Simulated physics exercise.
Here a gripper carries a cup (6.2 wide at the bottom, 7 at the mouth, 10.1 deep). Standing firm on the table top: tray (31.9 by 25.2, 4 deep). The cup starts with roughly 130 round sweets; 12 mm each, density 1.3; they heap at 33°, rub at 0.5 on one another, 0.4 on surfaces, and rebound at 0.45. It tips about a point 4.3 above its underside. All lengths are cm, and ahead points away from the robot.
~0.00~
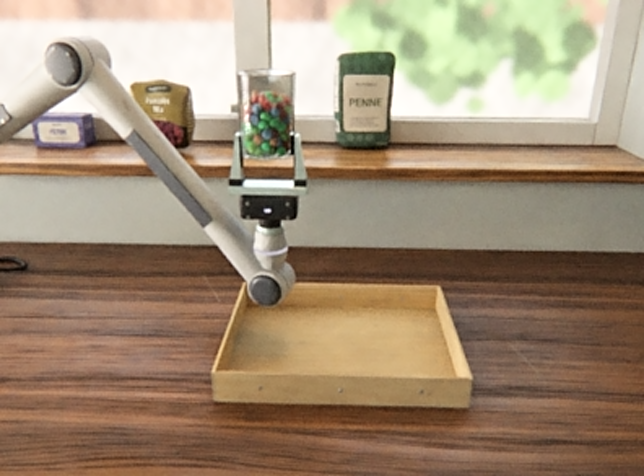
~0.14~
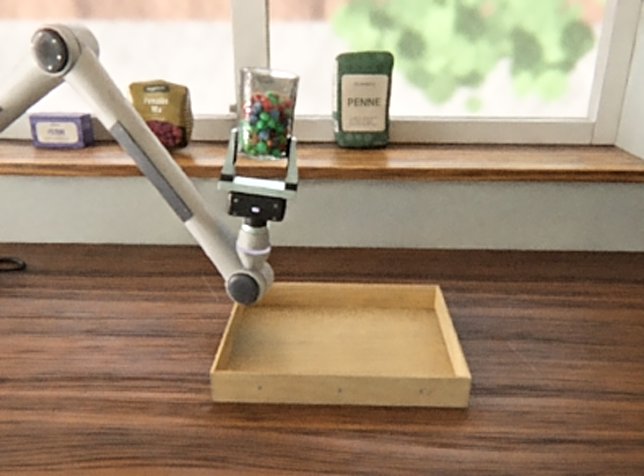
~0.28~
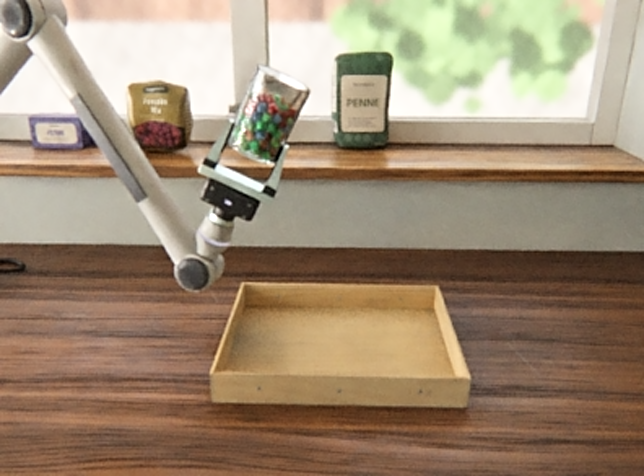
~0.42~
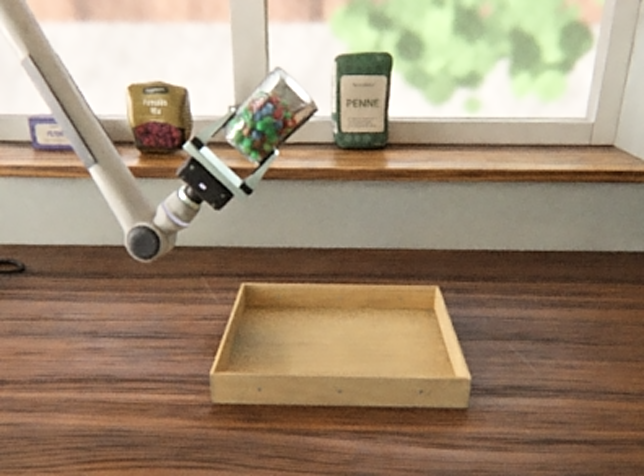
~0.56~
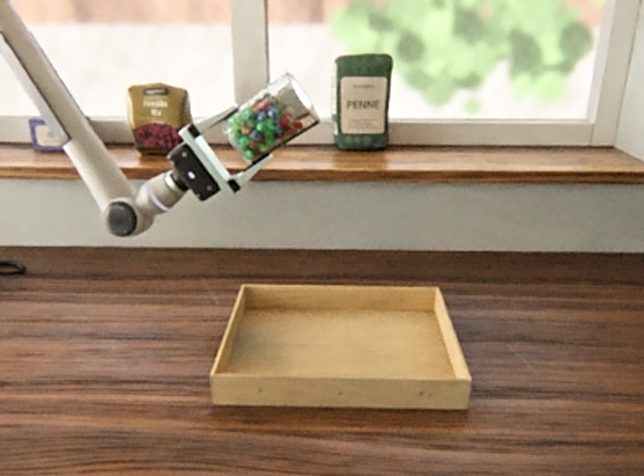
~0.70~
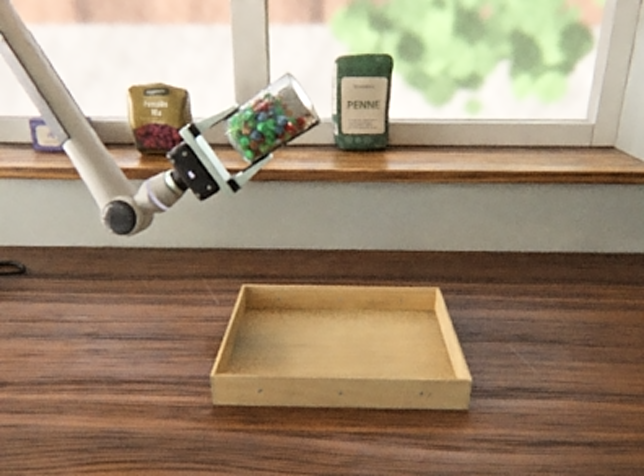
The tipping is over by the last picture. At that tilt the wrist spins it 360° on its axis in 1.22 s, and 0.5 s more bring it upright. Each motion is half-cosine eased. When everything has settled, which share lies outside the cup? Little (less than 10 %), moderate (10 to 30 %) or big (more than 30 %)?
Answer: Little; less than 10 % of the round sweets finish outside the cup.
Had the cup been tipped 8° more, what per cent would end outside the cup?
In that case some 0 per cent.
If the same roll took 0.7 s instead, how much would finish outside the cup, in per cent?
Then about 0 per cent.
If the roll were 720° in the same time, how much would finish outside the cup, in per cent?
In that case some 0 per cent.
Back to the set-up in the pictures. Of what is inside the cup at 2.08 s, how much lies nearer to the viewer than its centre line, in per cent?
Roughly 45 per cent.
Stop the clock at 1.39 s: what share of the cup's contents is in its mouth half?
Roughly 35 per cent.
After 1.39 s, tipped 57°, highest piece 37 above the table; 131 in the cup.
After 2.08 s, tipped 44°, highest piece 37 above the table; 131 in the cup.
After 2.62 s, upright, highest piece 38 above the table; 131 in the cup.
After 3.32 s, upright, highest piece 38 above the table; 131 in the cup.
At rest, 131 in the cup. That is 0 % outside the cup.
